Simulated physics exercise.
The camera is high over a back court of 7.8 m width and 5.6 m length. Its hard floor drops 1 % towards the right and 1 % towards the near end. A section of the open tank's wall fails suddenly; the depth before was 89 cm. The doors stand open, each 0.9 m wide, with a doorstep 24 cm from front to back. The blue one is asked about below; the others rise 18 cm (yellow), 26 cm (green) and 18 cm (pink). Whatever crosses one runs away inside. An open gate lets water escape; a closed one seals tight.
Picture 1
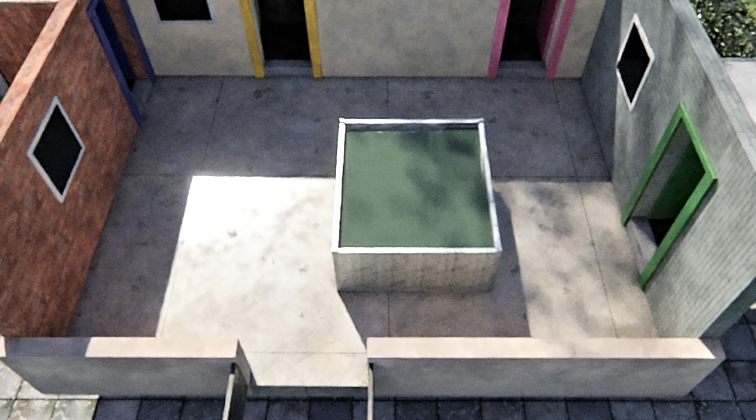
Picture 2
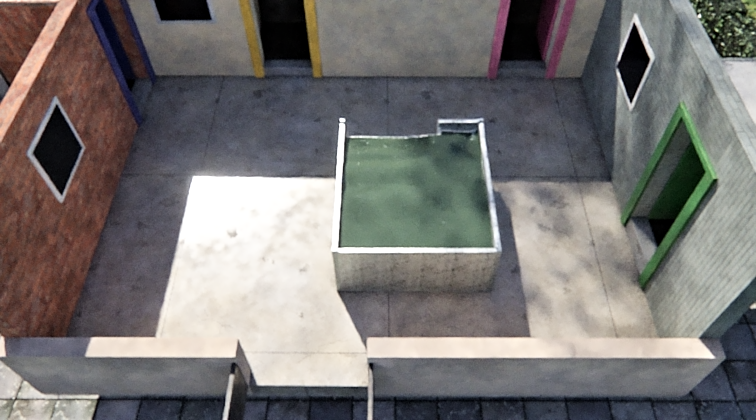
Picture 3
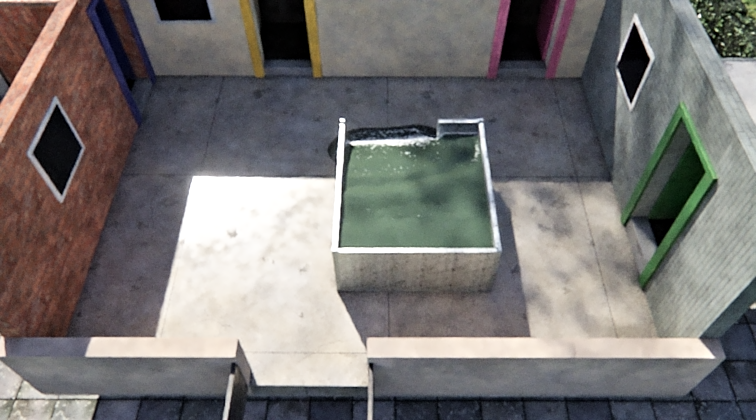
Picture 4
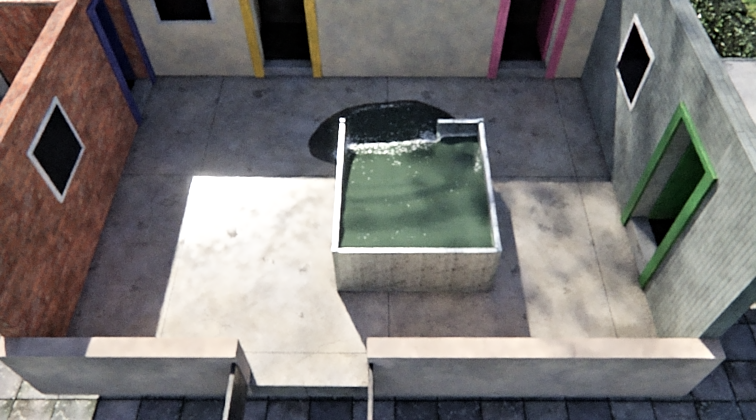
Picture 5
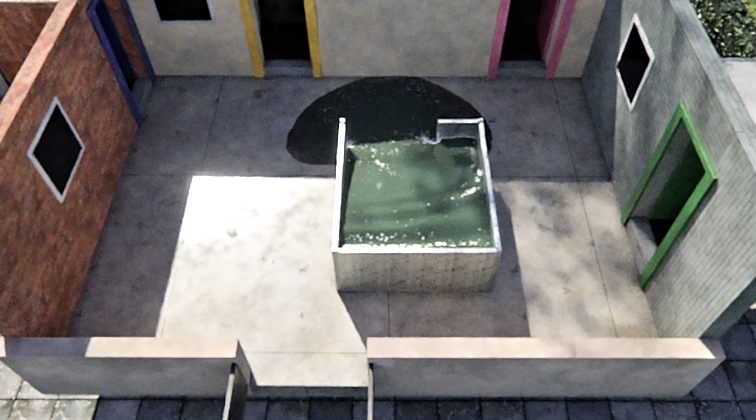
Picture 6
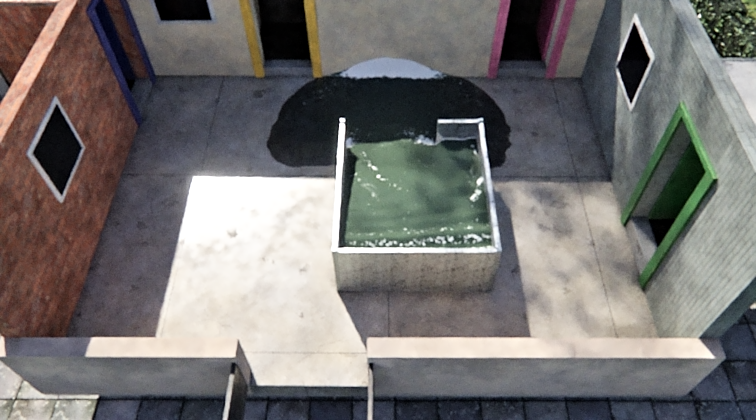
A walled back court with a pale concrete floor is seen from high above by a still camera. An open tank of green water stands in the middle, with a red wall and blue door at left, yellow and pink doors behind, and a green door at right. The tank's far wall breaks open, water pours out and spreads in a dark, widening fan towards the back wall, while the surface inside ripples and sinks.
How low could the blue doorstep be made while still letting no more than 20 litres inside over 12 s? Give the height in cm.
About 31 cm.
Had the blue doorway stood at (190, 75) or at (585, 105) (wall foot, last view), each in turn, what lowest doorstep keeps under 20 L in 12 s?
Roughly 20 and 29 cm.
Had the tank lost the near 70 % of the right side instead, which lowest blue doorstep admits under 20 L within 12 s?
About 8.5 cm.
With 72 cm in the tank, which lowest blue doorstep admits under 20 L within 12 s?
Then roughly 23 cm.
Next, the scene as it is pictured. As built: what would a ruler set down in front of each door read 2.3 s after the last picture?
Depths in cm: Yellow 20, green 5, blue 35, pink 13.
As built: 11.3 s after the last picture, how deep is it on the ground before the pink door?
Some 5.5 cm.
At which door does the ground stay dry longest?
The green one.
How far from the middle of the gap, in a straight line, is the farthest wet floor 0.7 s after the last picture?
About 4.0 m.
Then, 0.7 s after the last picture water covers 25 % of the floor, deepest (54 cm) near (382, 83); it has not reached the blue door.
Then, 2.3 s after the last picture water covers 45 % of the floor, deepest (38 cm) near (569, 77); 35 cm at the blue door, 79 litres in over its 17 cm doorstep.
Then, 11.3 s after the last picture water covers 100 % of the floor, deepest (18 cm) near (636, 272); 3 cm at the blue door, 161 litres in over its 17 cm doorstep.
At the blue door as built, the water peaked near 36 cm, 2.1 s after the last picture.
Run again over the same 12 s with other heights there, 49 litres in over 26 cm, 6 litres over 35 cm. The limit of 20 litres is kept from about 31 cm up.
